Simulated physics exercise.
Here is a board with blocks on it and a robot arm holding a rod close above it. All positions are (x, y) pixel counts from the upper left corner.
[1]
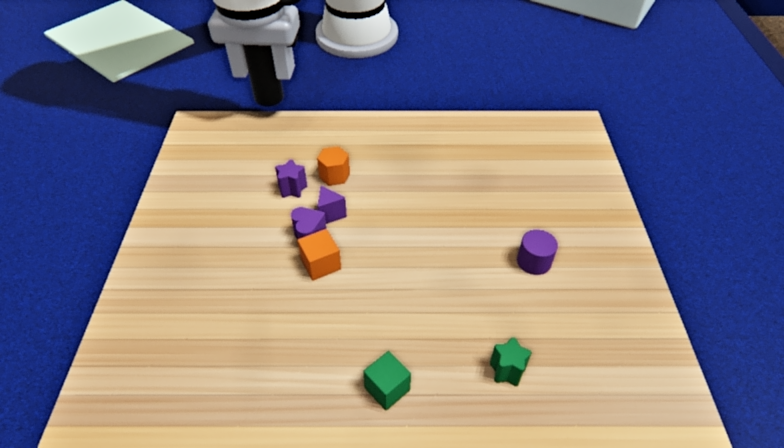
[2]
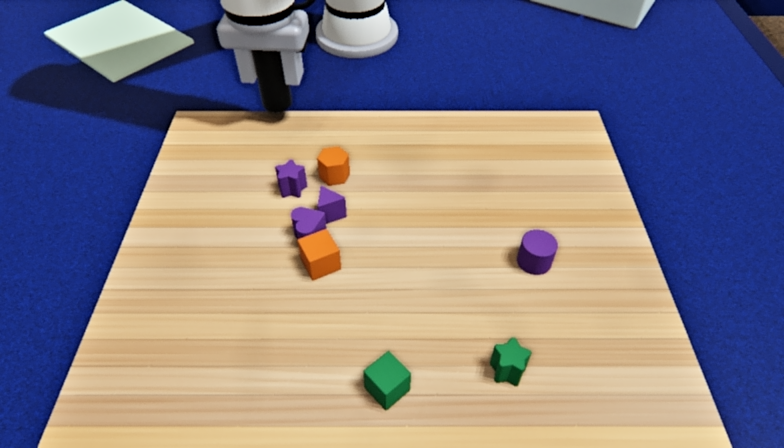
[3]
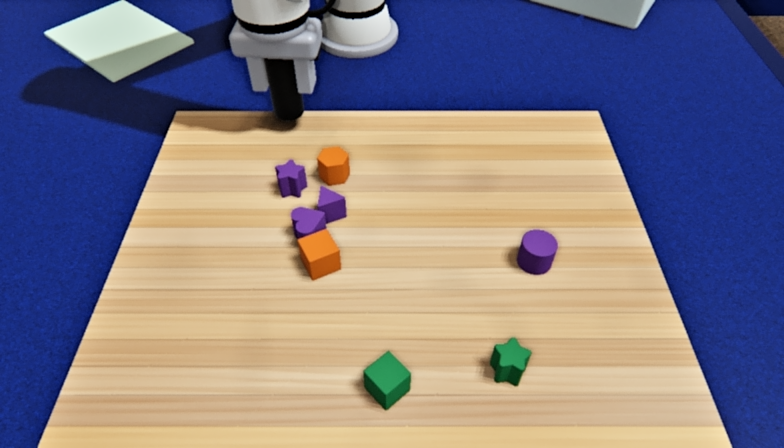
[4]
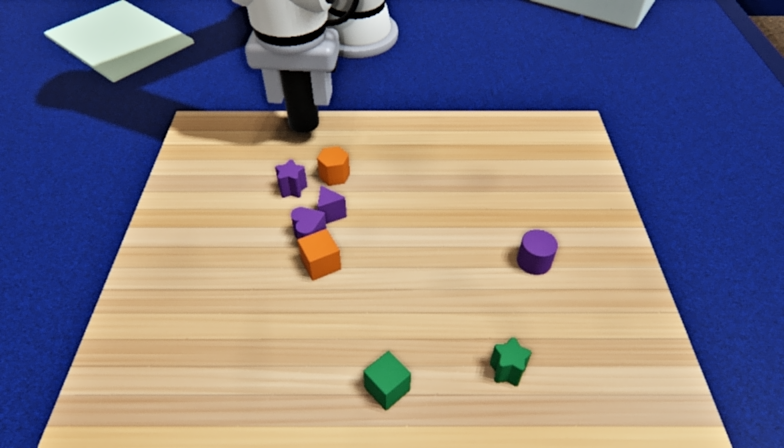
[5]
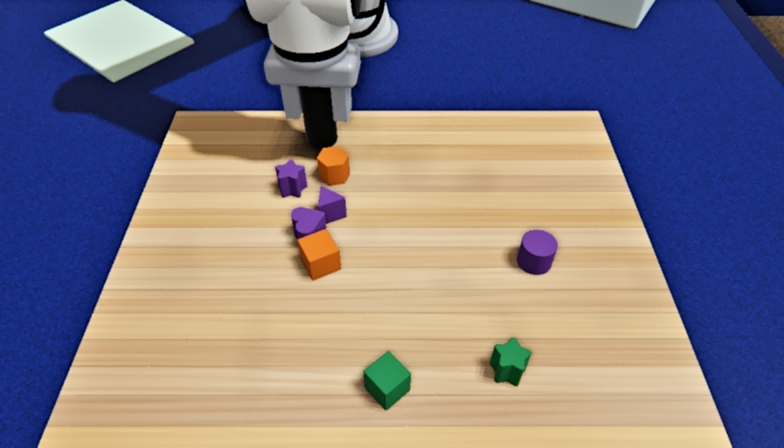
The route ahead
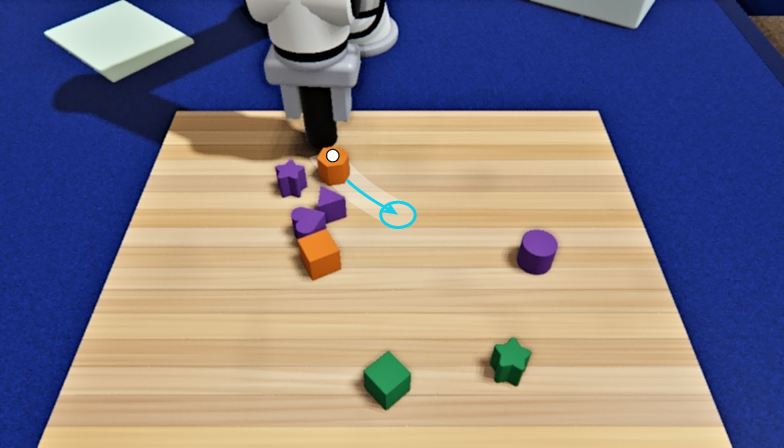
A robot arm holding a dark rod moved gradually right and toward the viewer over a wooden board, bringing the rod's tip close to an orange six-sided block while all the scattered blocks stayed still.
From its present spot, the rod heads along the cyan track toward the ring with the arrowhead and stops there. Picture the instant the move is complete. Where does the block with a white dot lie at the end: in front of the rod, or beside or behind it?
Beside or behind.
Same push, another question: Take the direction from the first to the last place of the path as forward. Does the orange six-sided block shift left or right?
It is pushed towards the right-hand side.
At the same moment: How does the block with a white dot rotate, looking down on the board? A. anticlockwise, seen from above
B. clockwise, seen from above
I'll go with B - clockwise, seen from above.
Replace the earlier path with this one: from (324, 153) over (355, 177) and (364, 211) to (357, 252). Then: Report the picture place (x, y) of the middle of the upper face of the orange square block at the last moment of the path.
The middle of its upper face will lie at (292, 265).
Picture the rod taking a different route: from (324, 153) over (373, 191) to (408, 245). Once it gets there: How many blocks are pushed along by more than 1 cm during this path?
1.
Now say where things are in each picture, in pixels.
Lower end of the rod at (270, 99), tops of blocks, purple triangular piece at (328, 196), orange six-sided block at (333, 156), in the first picture.
Rod at (278, 105), blocks as before, in the second picture.
Rod at (290, 113), blocks as before, in the third picture.
Rod at (304, 125), blocks as before, in the fourth picture.
Rod at (322, 140), purple triangular piece at (328, 196), orange six-sided block at (333, 156), in the fifth picture.
The drawn path runs from (324, 153) via (342, 175) and (366, 196), ending at (398, 215); the dot is on the orange six-sided block.
On the path given first. One third of the way, rod at (341, 163); orange six-sided block at (347, 176).
Two thirds of the way, rod at (366, 184); orange six-sided block at (367, 200), turned 30° clockwise.
At the end, rod at (398, 202); purple triangular piece not moved; orange six-sided block at (380, 215), turned 100° clockwise.
